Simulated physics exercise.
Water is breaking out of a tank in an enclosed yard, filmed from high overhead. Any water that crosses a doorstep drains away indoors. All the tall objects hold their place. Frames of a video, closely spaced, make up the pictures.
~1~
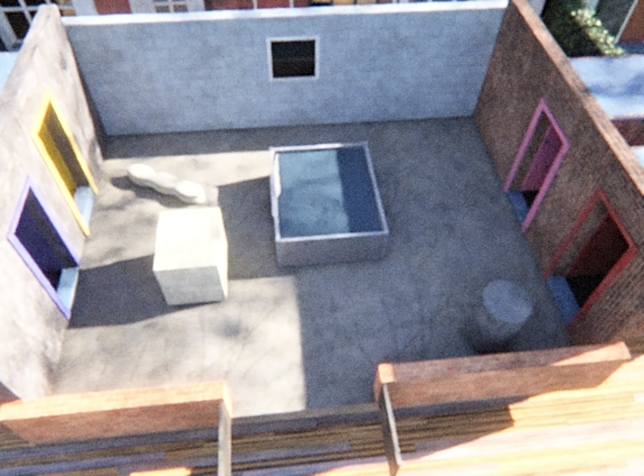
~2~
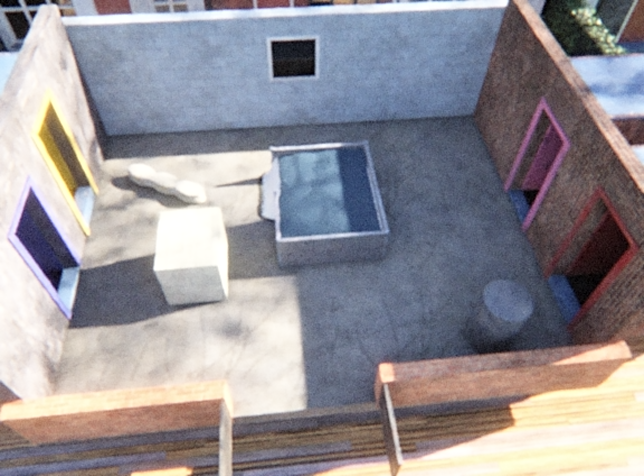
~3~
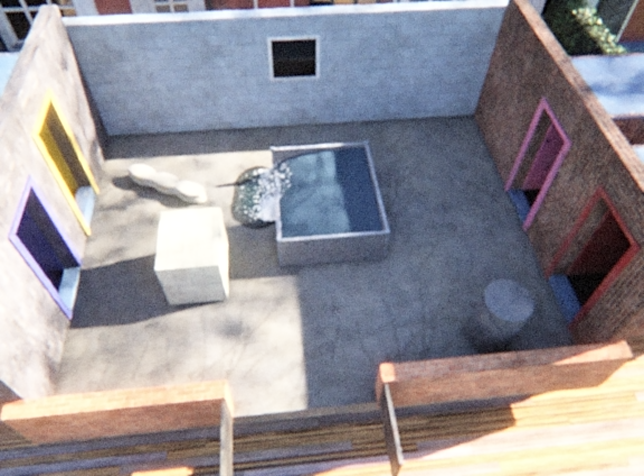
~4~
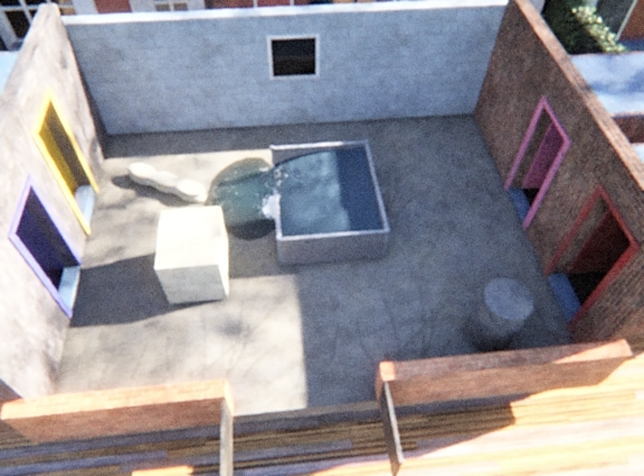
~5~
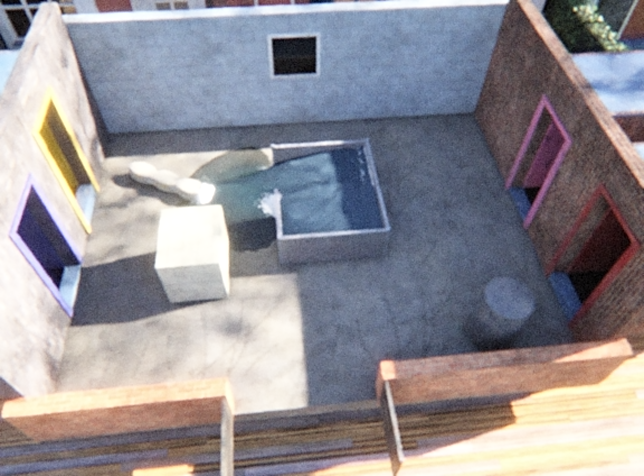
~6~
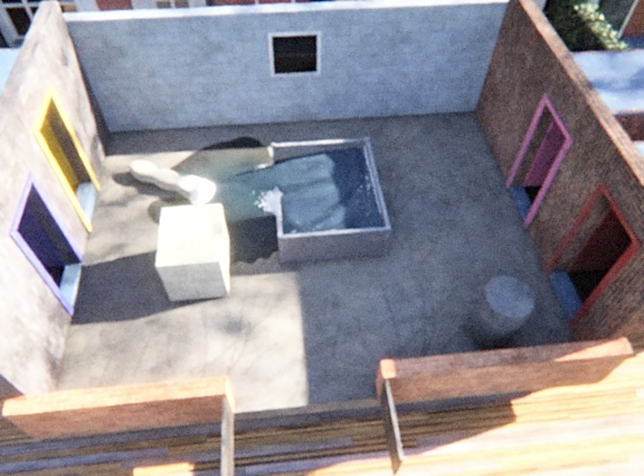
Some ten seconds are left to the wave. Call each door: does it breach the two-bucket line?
Calls: The red door does not breach it; the blue door breaches it; the pink door does not breach it; the yellow door does not breach it.
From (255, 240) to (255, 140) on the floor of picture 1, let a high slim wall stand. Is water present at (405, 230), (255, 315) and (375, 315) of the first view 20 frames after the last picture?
Taking the points in turn, they are high and dry, inundated and high and dry.
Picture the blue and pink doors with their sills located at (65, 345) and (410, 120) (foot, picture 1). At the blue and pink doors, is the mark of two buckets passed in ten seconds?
Well, the blue door beats the threshold, but the pink door misses the threshold.
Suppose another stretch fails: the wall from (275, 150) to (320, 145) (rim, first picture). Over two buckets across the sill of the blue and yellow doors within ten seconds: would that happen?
In brief, the blue one stops short; the yellow one stops short.
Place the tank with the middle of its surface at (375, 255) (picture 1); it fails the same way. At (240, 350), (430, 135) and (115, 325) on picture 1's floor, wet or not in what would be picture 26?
Well, in the order you listed them, they'd be reached by the flood, unreached and unreached.
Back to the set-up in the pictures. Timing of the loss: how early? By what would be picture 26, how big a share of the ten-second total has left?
About 35 %.
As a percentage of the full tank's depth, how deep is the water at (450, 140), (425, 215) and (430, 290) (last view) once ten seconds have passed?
Around 4, 0 and 4 %.
A moment on, water covers 20 % of the floor; the red door not reached, the blue door not reached, the pink door not reached, the yellow door wet at the sill, nothing in.
Next, water covers 25 % of the floor; the red door not reached, the blue door under two buckets in, the pink door not reached, the yellow door wet at the sill, nothing in.
Then, water covers 30 % of the floor; the red door not reached, the blue door over two buckets in, the pink door not reached, the yellow door wet at the sill, nothing in.
Later, water covers 55 % of the floor; the red door not reached, the blue door far over two buckets in, the pink door not reached, the yellow door wet at the sill, nothing in.
In the end, water covers 85 % of the floor; the red door wet at the sill, nothing in, the blue door far over two buckets in, the pink door wet at the sill, nothing in, the yellow door wet at the sill, nothing in.
